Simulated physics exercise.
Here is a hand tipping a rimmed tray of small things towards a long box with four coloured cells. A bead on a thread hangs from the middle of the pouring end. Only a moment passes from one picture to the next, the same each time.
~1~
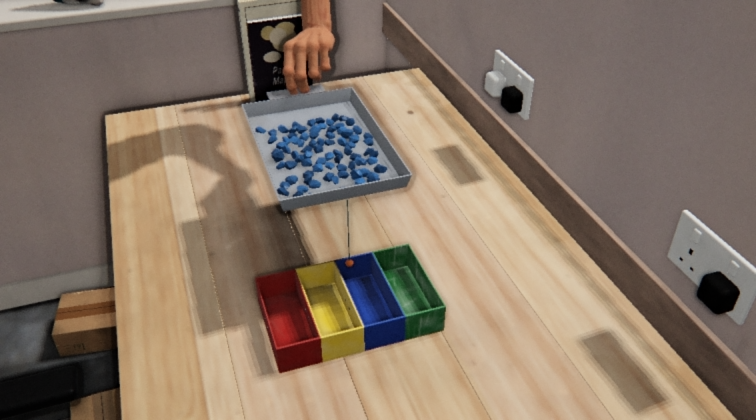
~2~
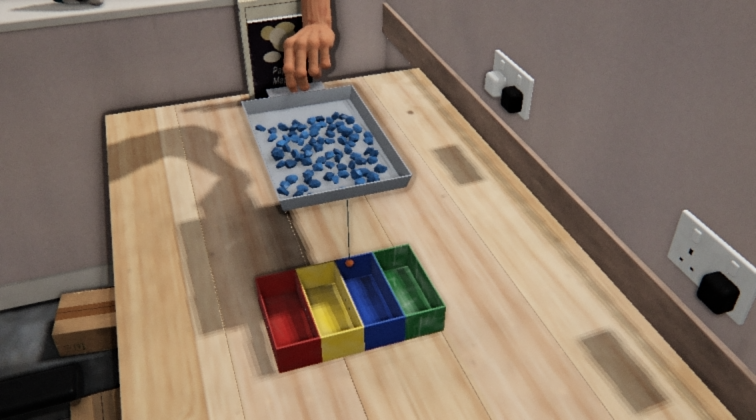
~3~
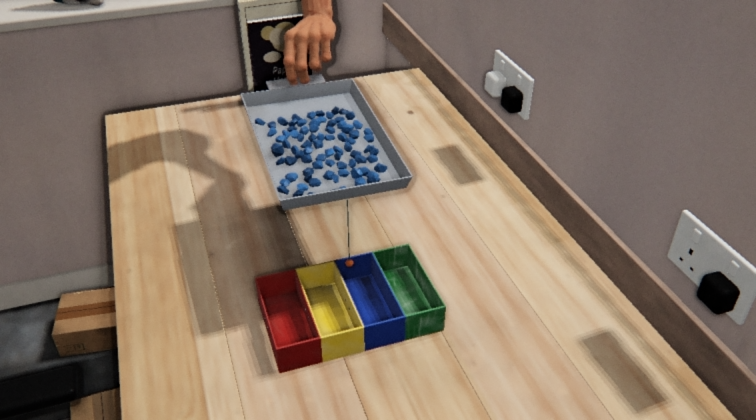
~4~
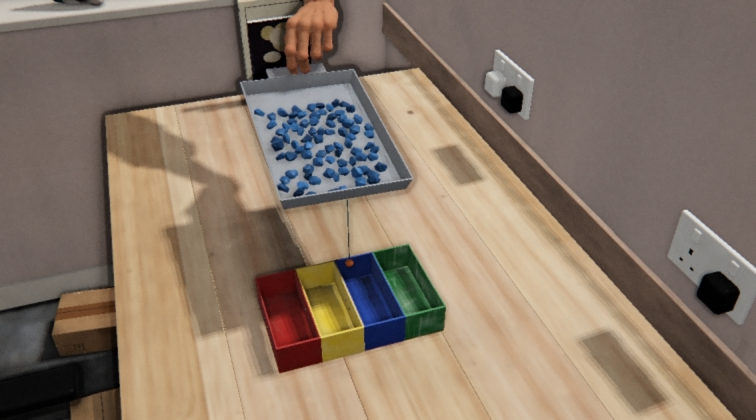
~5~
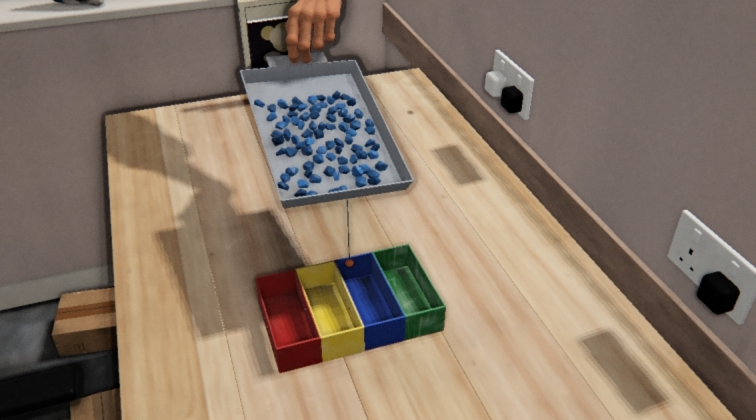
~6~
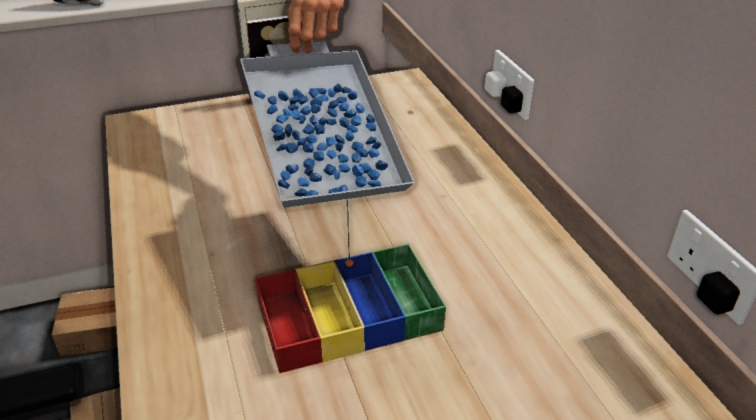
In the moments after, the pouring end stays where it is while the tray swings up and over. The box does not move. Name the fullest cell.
Most goes to the green cell.
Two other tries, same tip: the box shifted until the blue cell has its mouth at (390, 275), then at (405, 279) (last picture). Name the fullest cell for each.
At the first place the cell in blue, at the second the blue one.
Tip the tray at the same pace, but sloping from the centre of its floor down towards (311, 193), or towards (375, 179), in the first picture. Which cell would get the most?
At the first place the cell in red, at the second the green cell.
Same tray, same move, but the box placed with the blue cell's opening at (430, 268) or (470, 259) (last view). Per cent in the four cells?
The first gives 100 %, the second 70 %.
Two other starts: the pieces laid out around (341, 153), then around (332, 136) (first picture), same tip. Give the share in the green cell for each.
Near 60 % and 50 %.
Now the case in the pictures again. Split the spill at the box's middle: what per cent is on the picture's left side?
Near 0 %.
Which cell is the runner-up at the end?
In second place: The cell in blue.
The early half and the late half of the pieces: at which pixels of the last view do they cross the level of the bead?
At about (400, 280), then at (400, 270).
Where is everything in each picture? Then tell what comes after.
The first picture shows corners of the pouring end at (283, 197) and (407, 173), level; middle of the load at (318, 148), aquarium stones; bead on its thread at (349, 263); red cell at (300, 353); yellow cell at (343, 342); blue cell at (385, 331); green cell at (425, 321).
The second picture shows corners of the pouring end at (283, 197) and (407, 173), level; middle of the load at (318, 147).
The third picture shows corners of the pouring end at (283, 197) and (407, 175), tipped barely, lowest at the right corner; middle of the load at (318, 144).
The fourth picture shows corners of the pouring end at (284, 197) and (408, 176), tipped a little, lowest at the right corner; middle of the load at (318, 139).
The fifth picture shows corners of the pouring end at (284, 197) and (408, 178), tipped a little, lowest at the right corner; middle of the load at (318, 134).
The sixth picture shows corners of the pouring end at (285, 197) and (409, 180), tipped clearly, lowest at the right corner; middle of the load at (319, 129); red cell at (300, 353); yellow cell at (343, 342); blue cell at (385, 331); green cell at (425, 321).
Soon after the last picture, tray tipped steeply; all on the tray.
A little later, tray tipped past a quarter turn; about a third on the tray; about a quarter in the green cell; a small part in the blue cell; a stray few in the yellow cell; about a third falling or outside the box.
Later still, tray tipped past a quarter turn; about half in the green cell; about a third in the blue cell; a stray few in the yellow cell; a small part falling or outside the box.
At rest, tray tipped past a quarter turn; about half in the green cell; about a third in the blue cell; a stray few in the yellow cell; none in the red cell; a small part outside the box.
